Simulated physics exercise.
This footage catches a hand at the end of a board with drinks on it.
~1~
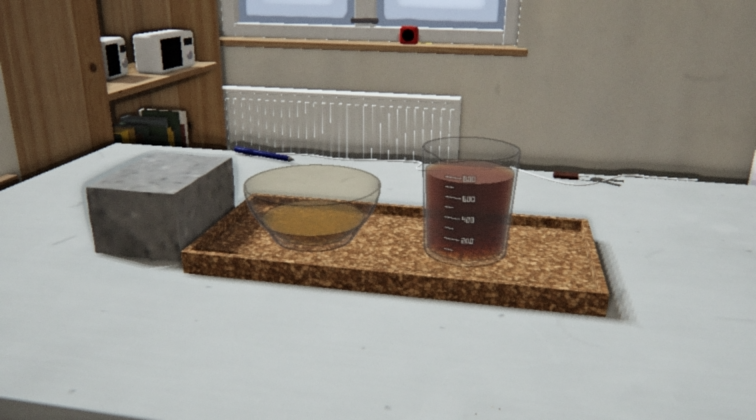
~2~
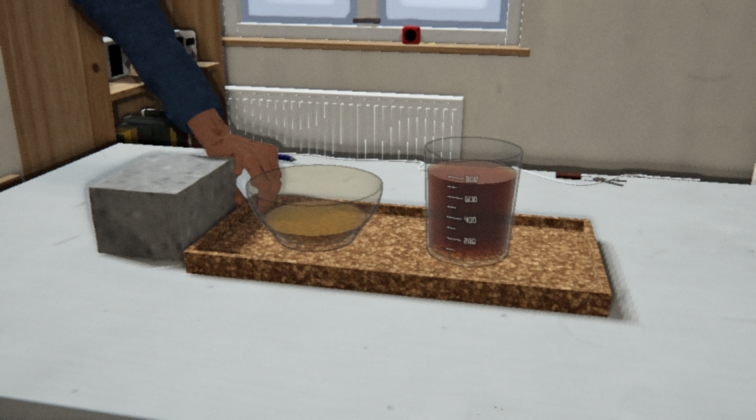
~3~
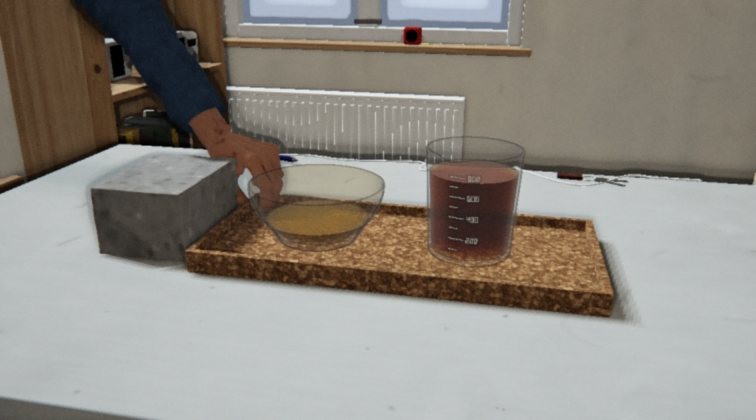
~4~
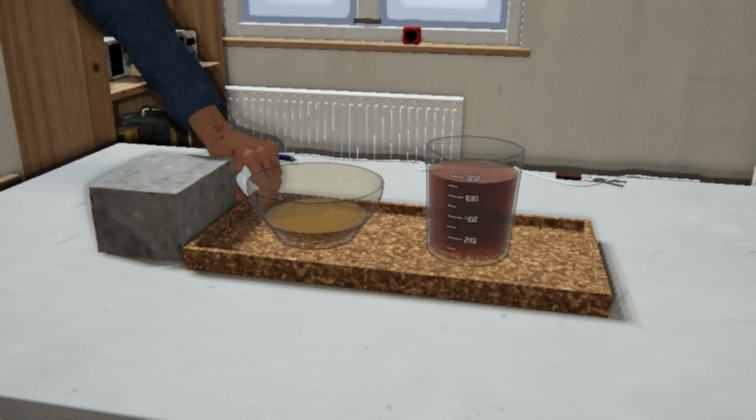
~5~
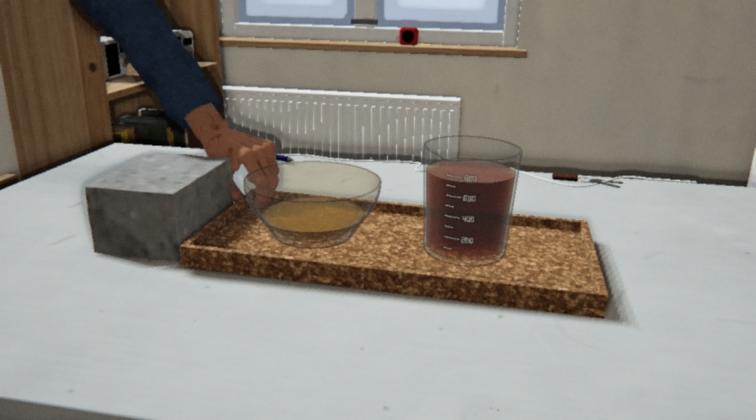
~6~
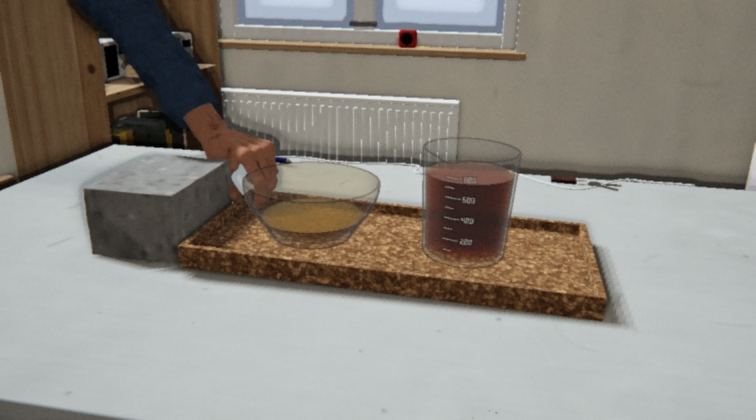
At first, a glass bowl of amber liquid and a measuring jug of dark red liquid sit on a speckled brown tray beside a grey block. A hand in a blue sleeve then reaches in from the left and grips the tray's left end, raising it barely perceptibly while both vessels stay in place.
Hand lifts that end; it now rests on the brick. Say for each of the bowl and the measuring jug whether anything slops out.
My prediction: On the left the bowl: Tips nothing out; on the right the measuring jug: Tips nothing out.
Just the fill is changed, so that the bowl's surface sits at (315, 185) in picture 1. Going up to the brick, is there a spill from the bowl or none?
Verdict: Slops over.
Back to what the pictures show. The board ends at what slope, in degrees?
It settles at an angle of roughly 12 degrees.
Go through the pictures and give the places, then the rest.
The board lies flat; bowl (314, 208) about a third full; measuring jug (468, 198) about three quarters full; brick (133, 225), in the first frame.
A hand takes the end of the board; bowl about a third full, surface at (316, 217); measuring jug about three quarters full, surface at (472, 172), in the second frame.
The end has come up a little; bowl (317, 207) about a third full; measuring jug (472, 198) about three quarters full, in the third frame.
Slope near 1°; bowl about a third full, surface at (316, 215); measuring jug about three quarters full, surface at (473, 170); brick (135, 225), in the fourth frame.
The board slopes by about 1°; bowl (314, 204) about a third full; measuring jug (468, 197) about three quarters full, in the fifth frame.
The end is rising; bowl about a third full, surface at (312, 214); measuring jug about three quarters full, surface at (470, 173); brick (130, 226), in the sixth frame.
Soon after, the board slopes by about 7°; bowl, nothing has left it; measuring jug, nothing has left it.
Later, the board slopes by about 13°; bowl, nothing has left it; measuring jug, nothing has left it.
In the end, the board slopes by about 12°, resting on the brick; bowl, nothing has left it; measuring jug, nothing has left it.
